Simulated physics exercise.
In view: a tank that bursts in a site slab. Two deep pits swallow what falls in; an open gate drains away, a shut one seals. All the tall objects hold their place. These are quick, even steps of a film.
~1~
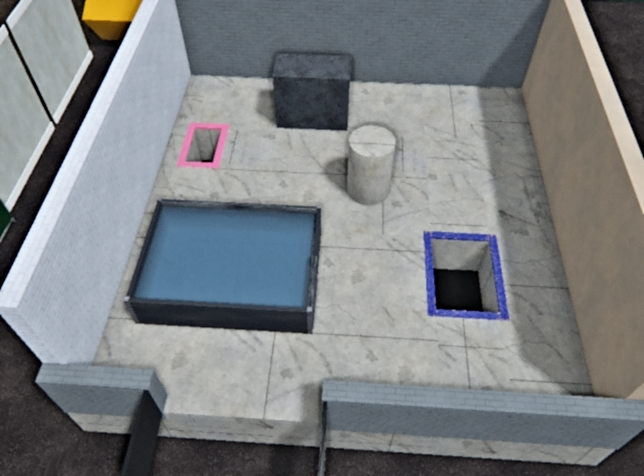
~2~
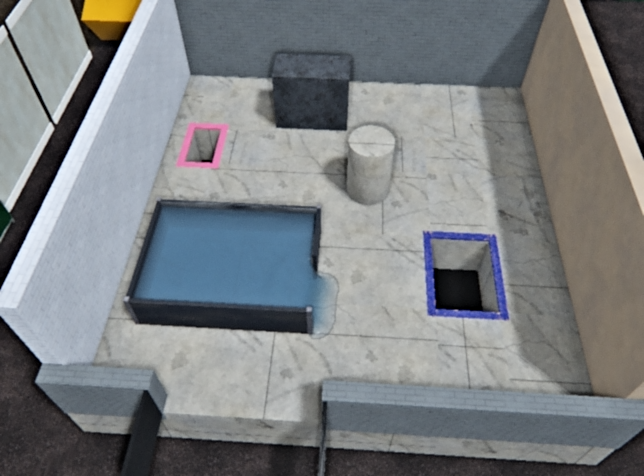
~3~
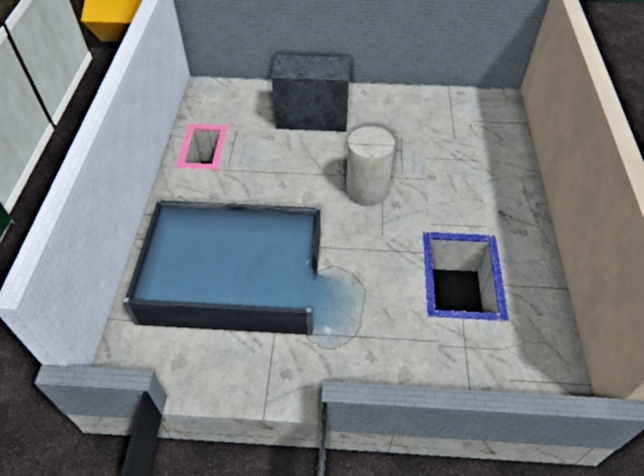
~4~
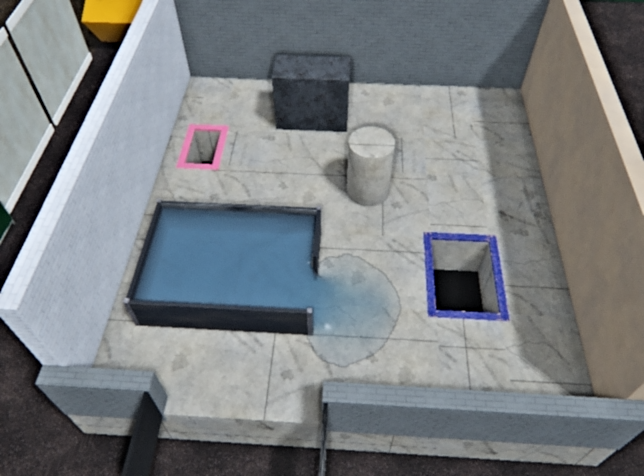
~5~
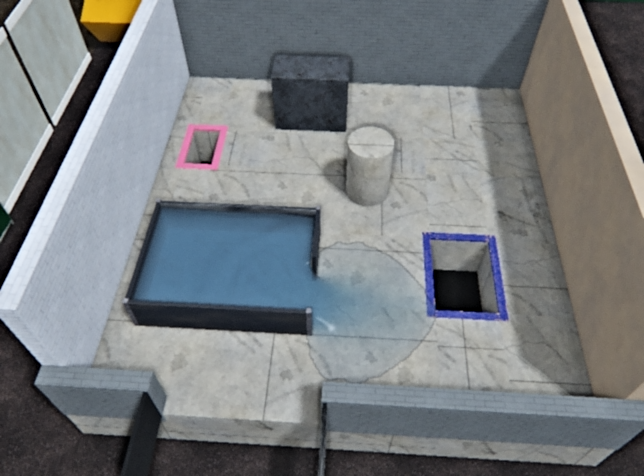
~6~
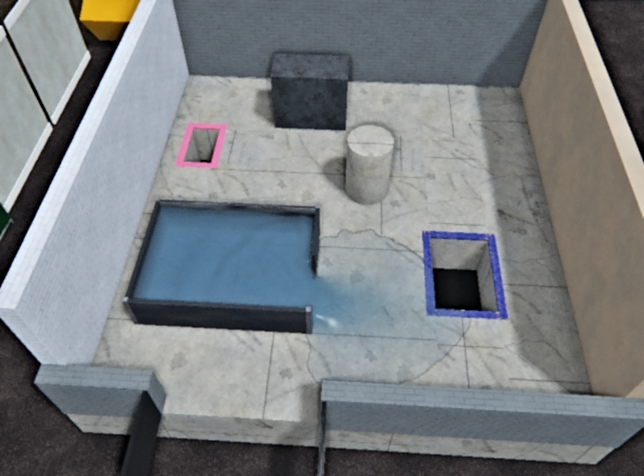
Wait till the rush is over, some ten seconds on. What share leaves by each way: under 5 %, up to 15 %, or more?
In the end: The gate takes less than 5 %; the pink pit takes less than 5 %; the blue pit takes more than 15 %.
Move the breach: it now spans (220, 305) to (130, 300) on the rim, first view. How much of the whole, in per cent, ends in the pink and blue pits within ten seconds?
Parts in a hundred: Pink 10, blue 2.
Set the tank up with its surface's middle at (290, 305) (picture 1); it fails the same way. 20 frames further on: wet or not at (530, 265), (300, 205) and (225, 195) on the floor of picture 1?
In turn: Wet, not flooded, no water.
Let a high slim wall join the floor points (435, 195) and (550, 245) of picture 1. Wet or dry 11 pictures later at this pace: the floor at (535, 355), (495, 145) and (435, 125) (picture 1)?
In turn: Awash, clear, no water.
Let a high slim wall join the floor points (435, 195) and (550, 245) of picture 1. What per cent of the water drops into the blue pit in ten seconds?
In per cent: Blue 50.
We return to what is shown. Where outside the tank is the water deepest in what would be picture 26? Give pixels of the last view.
I would point to (595, 420).
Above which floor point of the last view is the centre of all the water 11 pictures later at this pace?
I would point to (292, 293).
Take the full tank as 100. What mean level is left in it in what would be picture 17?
I make it 66 per cent.
A moment on, water covers 20 % of the floor; the gate 0 %, the pink pit 0 %, the blue pit 3 %.
Next, water covers 20 % of the floor; the gate 0 %, the pink pit 0 %, the blue pit 8 %.
Then, water covers 25 % of the floor; the gate 0 %, the pink pit 0 %, the blue pit 15 %.
Later, water covers 45 % of the floor; the gate 0 %, the pink pit 0 %, the blue pit 26 %.
In the end, water covers 60 % of the floor; the gate 1 %, the pink pit 0 %, the blue pit 38 %.
